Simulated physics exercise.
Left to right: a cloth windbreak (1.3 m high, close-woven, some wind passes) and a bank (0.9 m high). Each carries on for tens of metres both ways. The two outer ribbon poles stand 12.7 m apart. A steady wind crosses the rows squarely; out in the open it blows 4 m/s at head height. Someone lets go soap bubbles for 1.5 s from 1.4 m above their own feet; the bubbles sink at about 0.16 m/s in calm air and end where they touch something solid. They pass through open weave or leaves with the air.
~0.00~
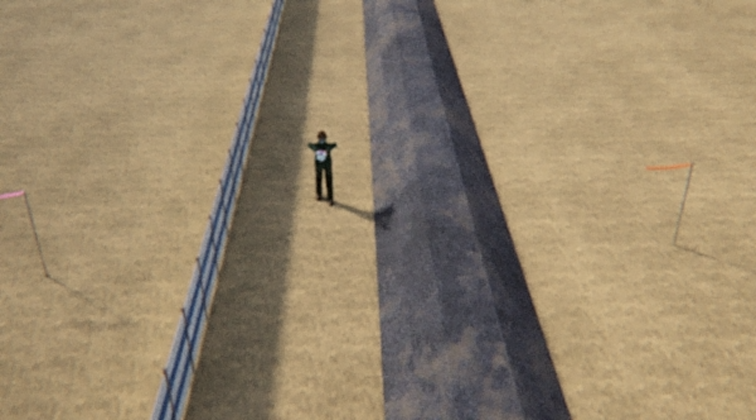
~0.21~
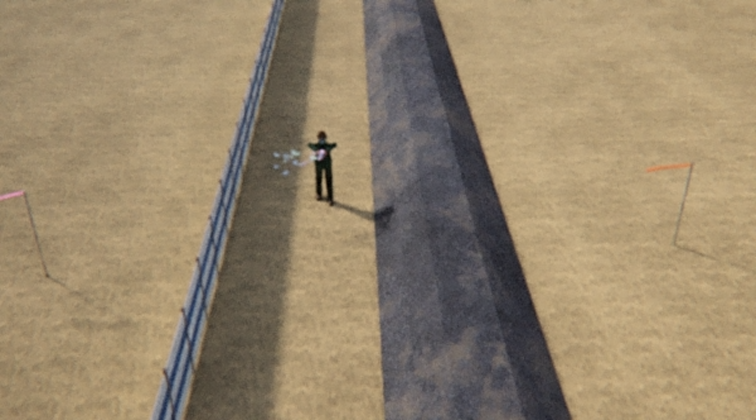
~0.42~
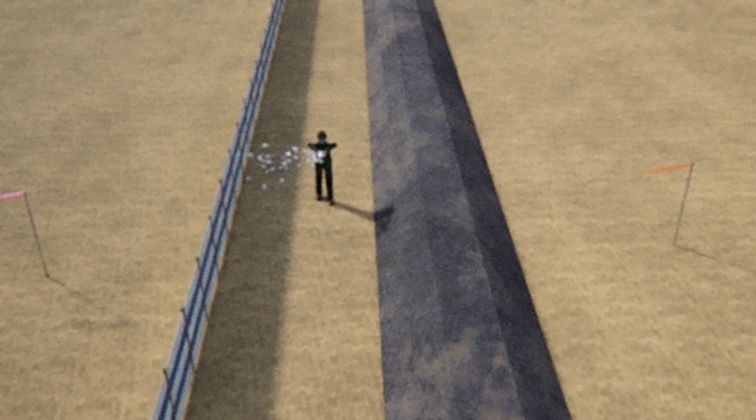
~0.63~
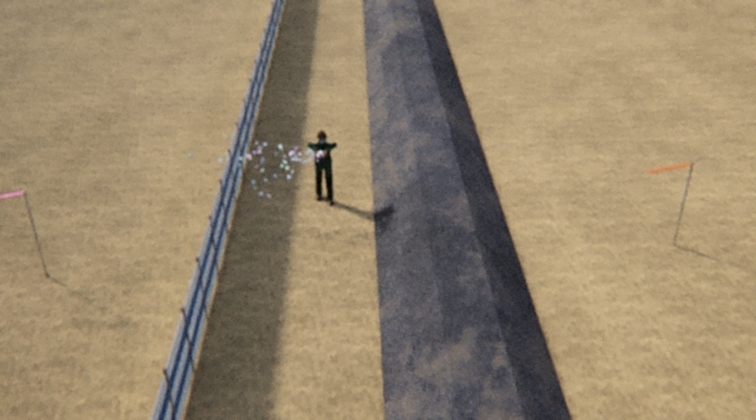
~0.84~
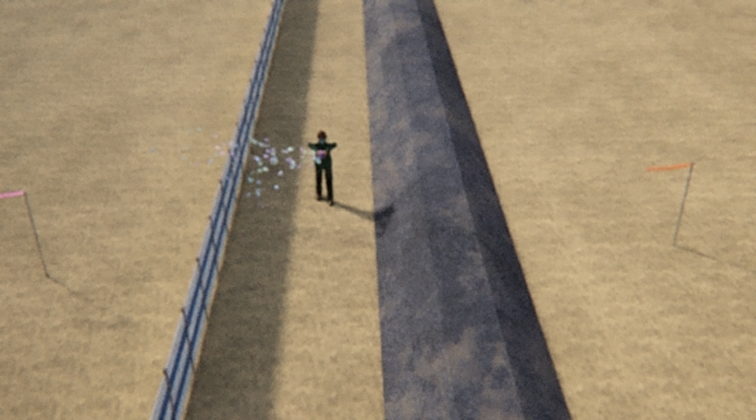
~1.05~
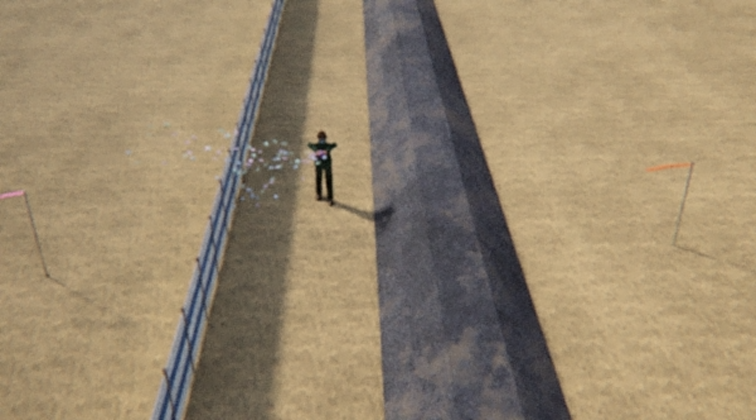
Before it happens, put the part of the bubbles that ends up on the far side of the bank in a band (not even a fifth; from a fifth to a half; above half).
Beyond the bank at the end: Under a fifth.
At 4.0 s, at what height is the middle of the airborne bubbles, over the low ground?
About 1.0 m.
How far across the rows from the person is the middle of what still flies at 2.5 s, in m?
About 3.0 m.
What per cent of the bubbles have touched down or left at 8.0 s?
About 45 %.
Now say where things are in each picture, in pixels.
The first picture shows the bubbles in the air span x = 315 to 330 around y = 155.
The second picture shows the right ribbon ends at (646, 171), leaning 85 degrees to the left and the bubbles in the air span x = 280 to 325 around y = 155.
The third picture shows the bubbles in the air span x = 255 to 320 around y = 160 and the top of the bank crosses (440, 175).
The fourth picture shows the right ribbon ends at (647, 172), leaning 80 degrees to the left and the bubbles in the air span x = 220 to 320 around y = 160.
The fifth picture shows the bubbles in the air span x = 190 to 315 around y = 160.
The sixth picture shows the right ribbon ends at (646, 170), leaning 80 degrees to the left, the bubbles in the air span x = 150 to 315 around y = 160 and the top of the bank crosses (440, 175).
After 2.5 s, 6 % is no longer flying here, and 0 % is beyond the bank; the middle of what still flies is 1.1 m above the low ground, near (171, 172).
After 4.0 s, 20 % is no longer flying here, and 0 % is beyond the bank; the middle of what still flies is 1.0 m above the low ground, near (9, 178).
After 8.0 s, 47 % is no longer flying here, and 0 % is beyond the bank.
After 20.0 s, 99 % is no longer flying here, and 0 % is beyond the bank.
After 45.0 s, 100 % is no longer flying here, and 0 % is beyond the bank.
